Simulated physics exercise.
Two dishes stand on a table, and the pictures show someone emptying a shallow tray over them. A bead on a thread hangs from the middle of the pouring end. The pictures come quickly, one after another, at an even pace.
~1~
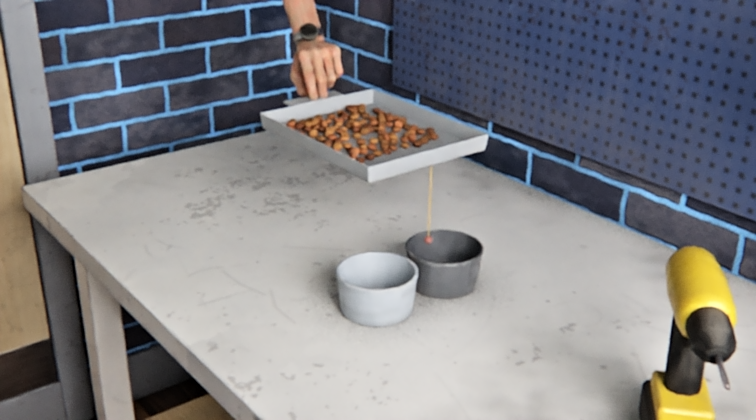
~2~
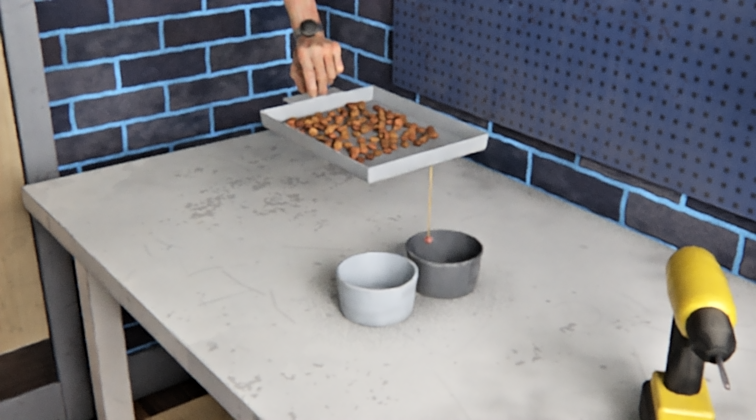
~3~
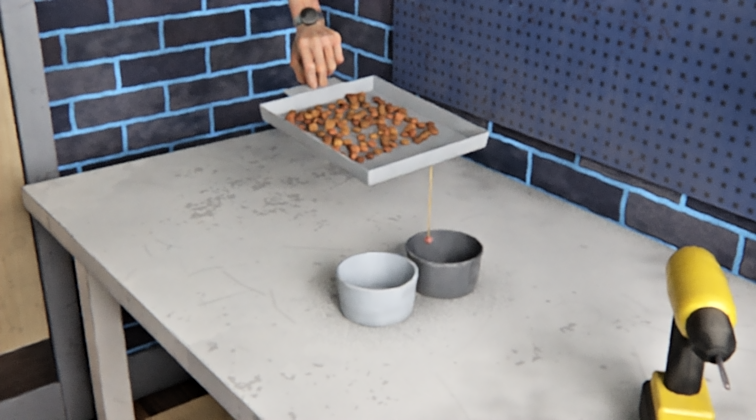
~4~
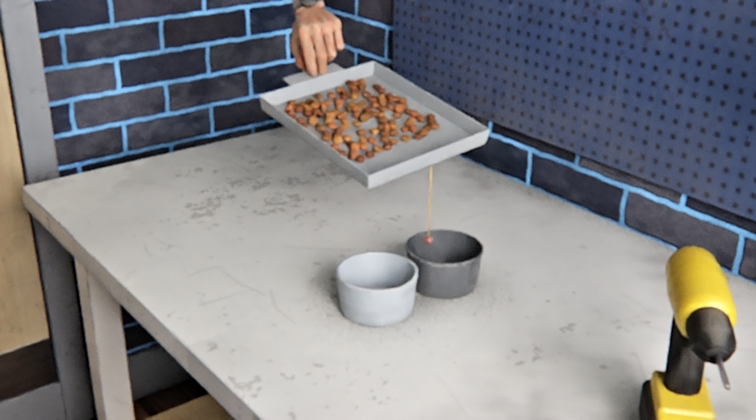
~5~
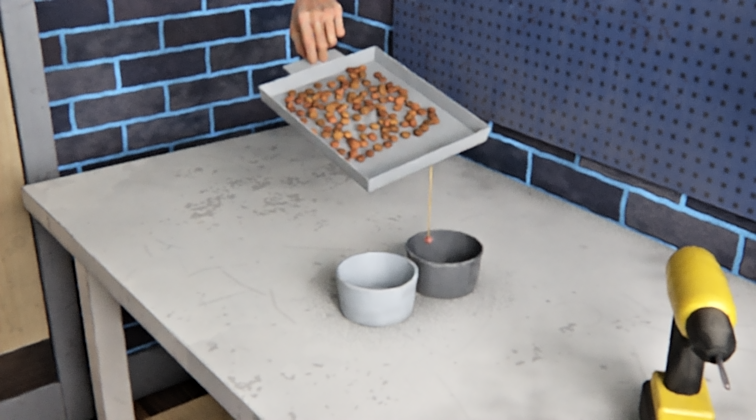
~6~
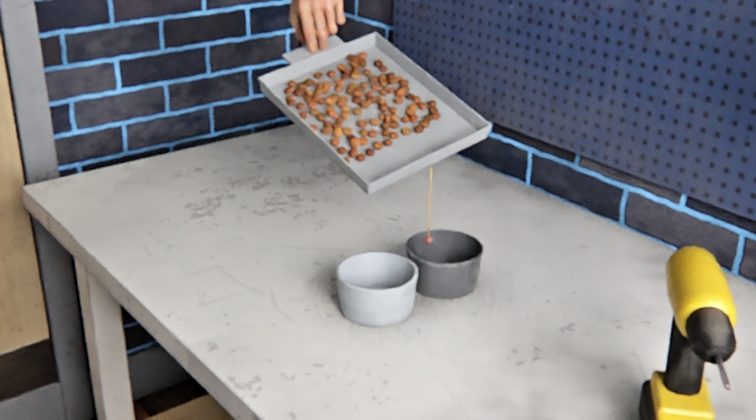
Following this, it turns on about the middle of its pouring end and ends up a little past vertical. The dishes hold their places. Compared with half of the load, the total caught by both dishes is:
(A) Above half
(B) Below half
(A) Above half.
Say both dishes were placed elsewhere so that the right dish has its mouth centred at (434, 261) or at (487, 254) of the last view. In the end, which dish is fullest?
Left side first, Left side second.
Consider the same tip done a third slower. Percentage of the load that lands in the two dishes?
Something like 90 percent, give or take.
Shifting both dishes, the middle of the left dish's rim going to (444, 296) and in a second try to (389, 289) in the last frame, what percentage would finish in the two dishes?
You'd get 0 in a hundred first and 50 in a hundred after that.
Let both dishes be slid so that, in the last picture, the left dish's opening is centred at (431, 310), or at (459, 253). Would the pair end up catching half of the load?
Result - try one, below the halfway mark; try two, below the halfway mark.
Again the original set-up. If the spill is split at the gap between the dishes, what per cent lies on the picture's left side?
Close to 60 per cent of the spill, I think.
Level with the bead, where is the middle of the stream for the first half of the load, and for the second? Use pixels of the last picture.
At (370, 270) for the first part, then at (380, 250) for the others.
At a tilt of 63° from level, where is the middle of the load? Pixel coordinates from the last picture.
Somewhere near pixel (377, 161).
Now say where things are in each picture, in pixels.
In the first picture, corners of the pouring end at (369, 166) and (485, 134), level; middle of the load at (357, 130), bits of dog kibble; left dish at (402, 302); right dish at (469, 275); bead on its thread at (428, 240).
In the second picture, corners of the pouring end at (369, 167) and (486, 133), level; middle of the load at (357, 128).
In the third picture, corners of the pouring end at (369, 170) and (486, 132), tipped barely, lowest at the left corner; middle of the load at (357, 123).
In the fourth picture, corners of the pouring end at (369, 174) and (487, 129), tipped a little, lowest at the left corner; middle of the load at (357, 115).
In the fifth picture, corners of the pouring end at (369, 178) and (487, 127), tipped clearly, lowest at the left corner; middle of the load at (357, 107).
In the sixth picture, corners of the pouring end at (369, 182) and (488, 125), tipped clearly, lowest at the left corner; middle of the load at (357, 100); left dish at (402, 302); right dish at (469, 275).
Soon, tray tipped steeply; nearly all on the tray; a stray few in the air.
A while on, tray tipped past a quarter turn; about a third on the tray; about half in the left dish; a small part outside both; a small part in the air.
Towards the end, tray tipped past a quarter turn; most in the left dish; a small part outside both; a stray few in the air.
Finally, tray tipped past a quarter turn; most in the left dish; none in the right dish; a small part outside both.
